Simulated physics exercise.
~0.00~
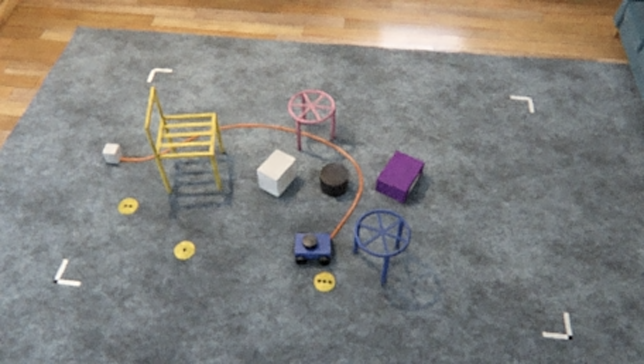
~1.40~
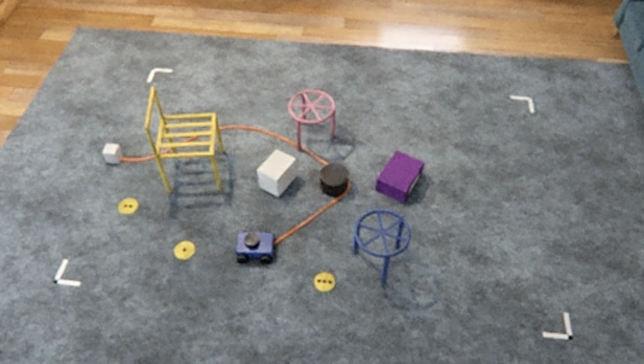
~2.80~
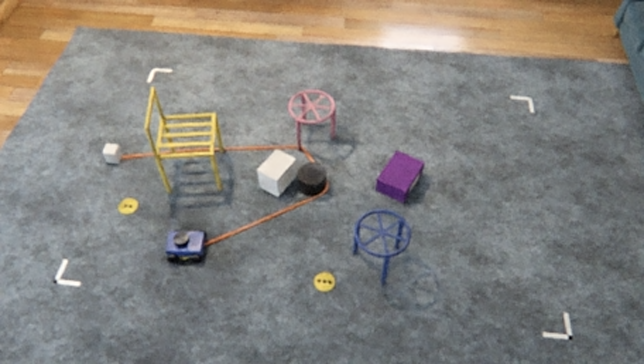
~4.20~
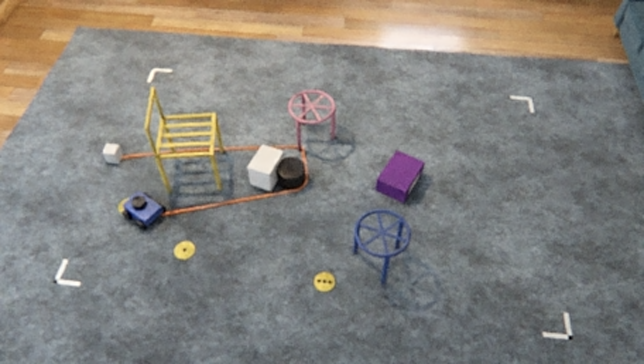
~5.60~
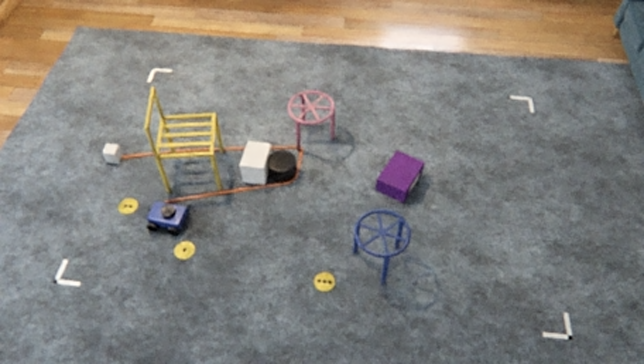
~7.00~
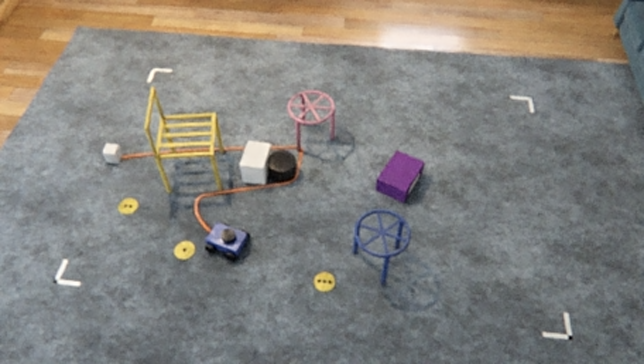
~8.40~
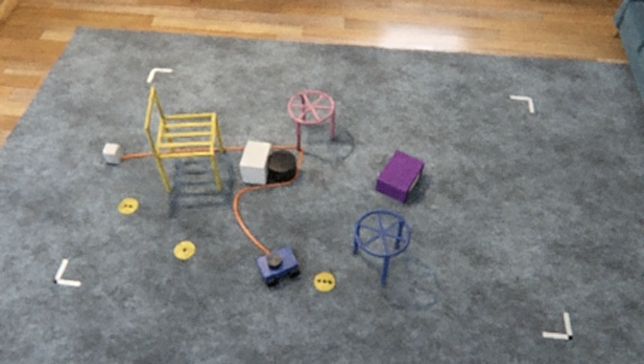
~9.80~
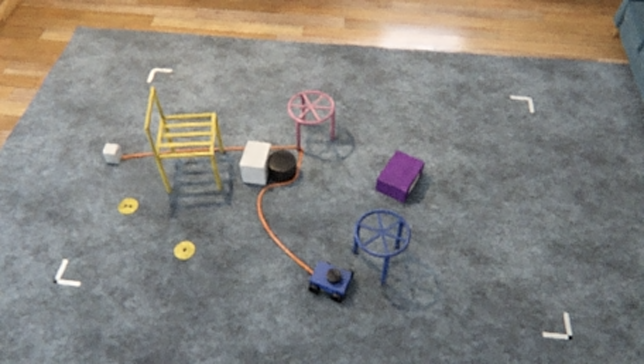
On a grey living-room carpet, a small blue cart towing an orange cord drove left past yellow dotted marks, the cord dragging the black tub and then the white box leftward, before it turned back right and stopped near the blue stool, cord slack.
